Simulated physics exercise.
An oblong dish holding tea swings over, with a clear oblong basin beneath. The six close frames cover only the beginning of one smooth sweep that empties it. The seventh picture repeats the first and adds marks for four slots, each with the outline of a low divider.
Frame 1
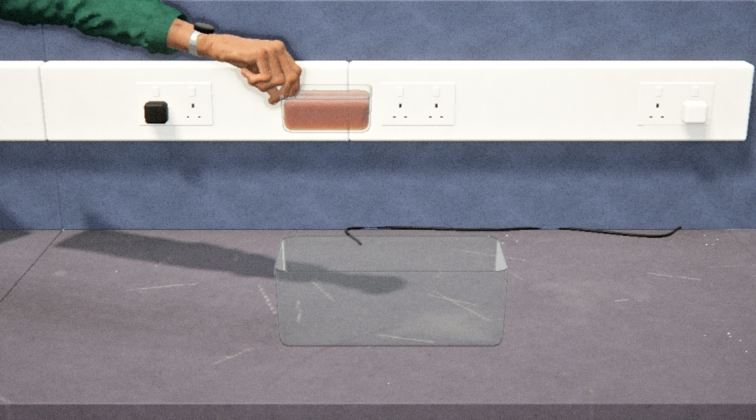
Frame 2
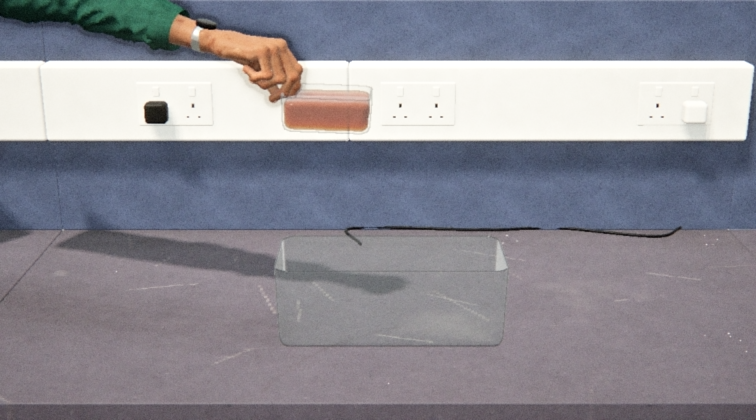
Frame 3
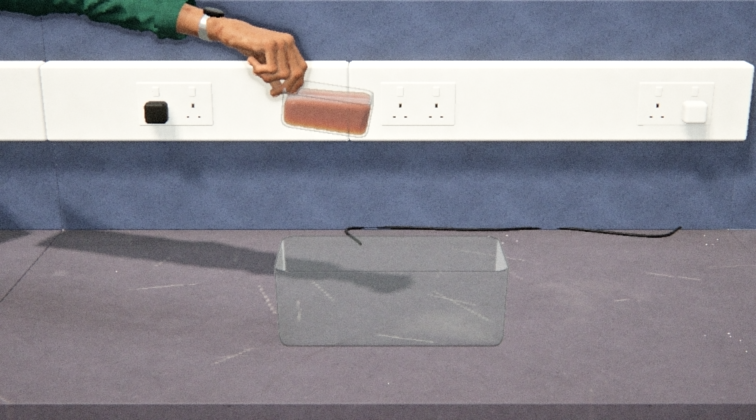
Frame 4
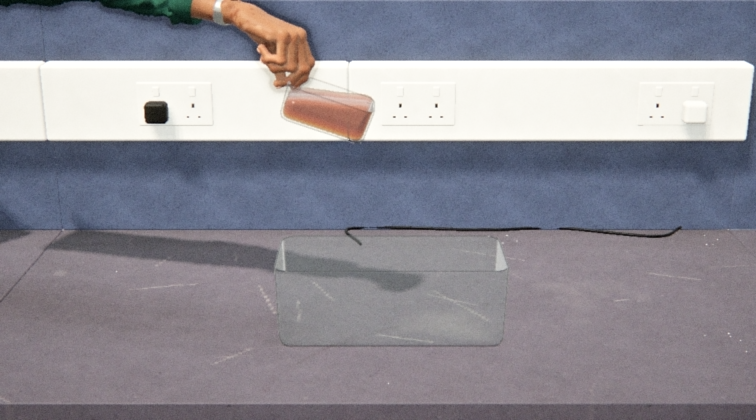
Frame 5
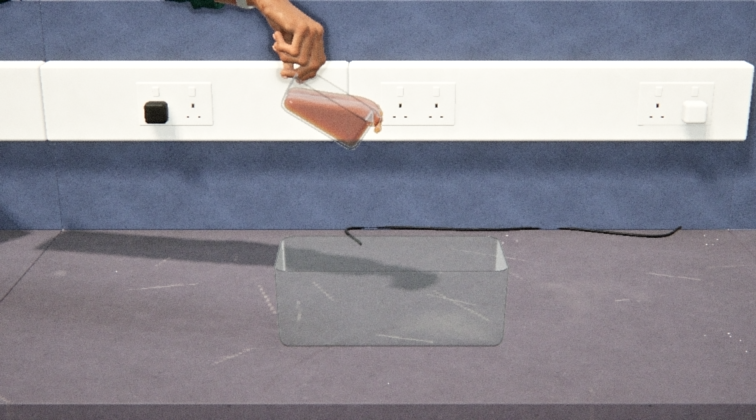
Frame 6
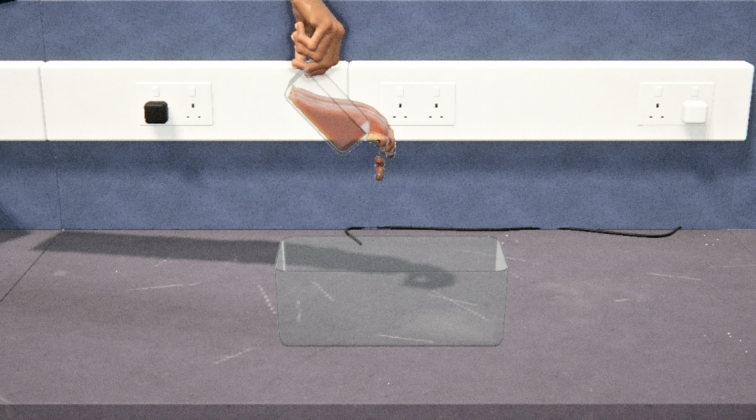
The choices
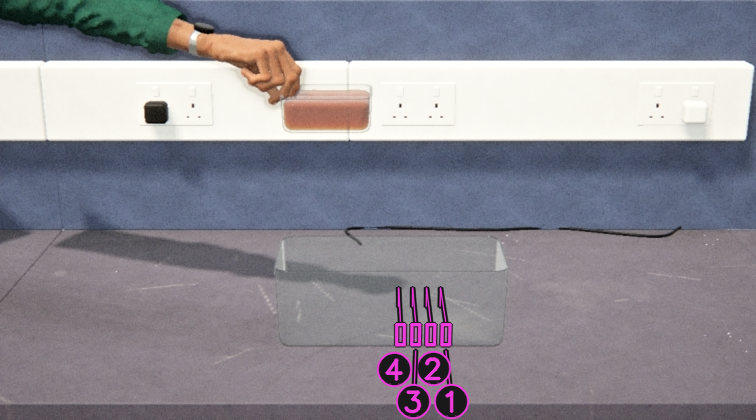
A hand tilts a clear dish of tea rightward until tea pours over its lip.
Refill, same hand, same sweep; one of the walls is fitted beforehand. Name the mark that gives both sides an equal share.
2 beats the others.
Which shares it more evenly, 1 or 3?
The answer is 3.
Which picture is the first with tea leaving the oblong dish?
In picture 4.
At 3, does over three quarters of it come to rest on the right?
No, it does not.
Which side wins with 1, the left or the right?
The left side.
On the marked copy, 1 at (445, 350); 2 at (430, 350); 3 at (415, 350); 4 at (400, 350).
Choosing 1, about 83 % ends left of the wall and 11 % right of it; 6 % is lost outside.
Choosing 2, about 53 % ends left of the wall and 42 % right of it; 5 % is lost outside.
Choosing 3, about 33 % ends left of the wall and 62 % right of it; 5 % is lost outside.
Choosing 4, about 25 % ends left of the wall and 70 % right of it; 5 % is lost outside.
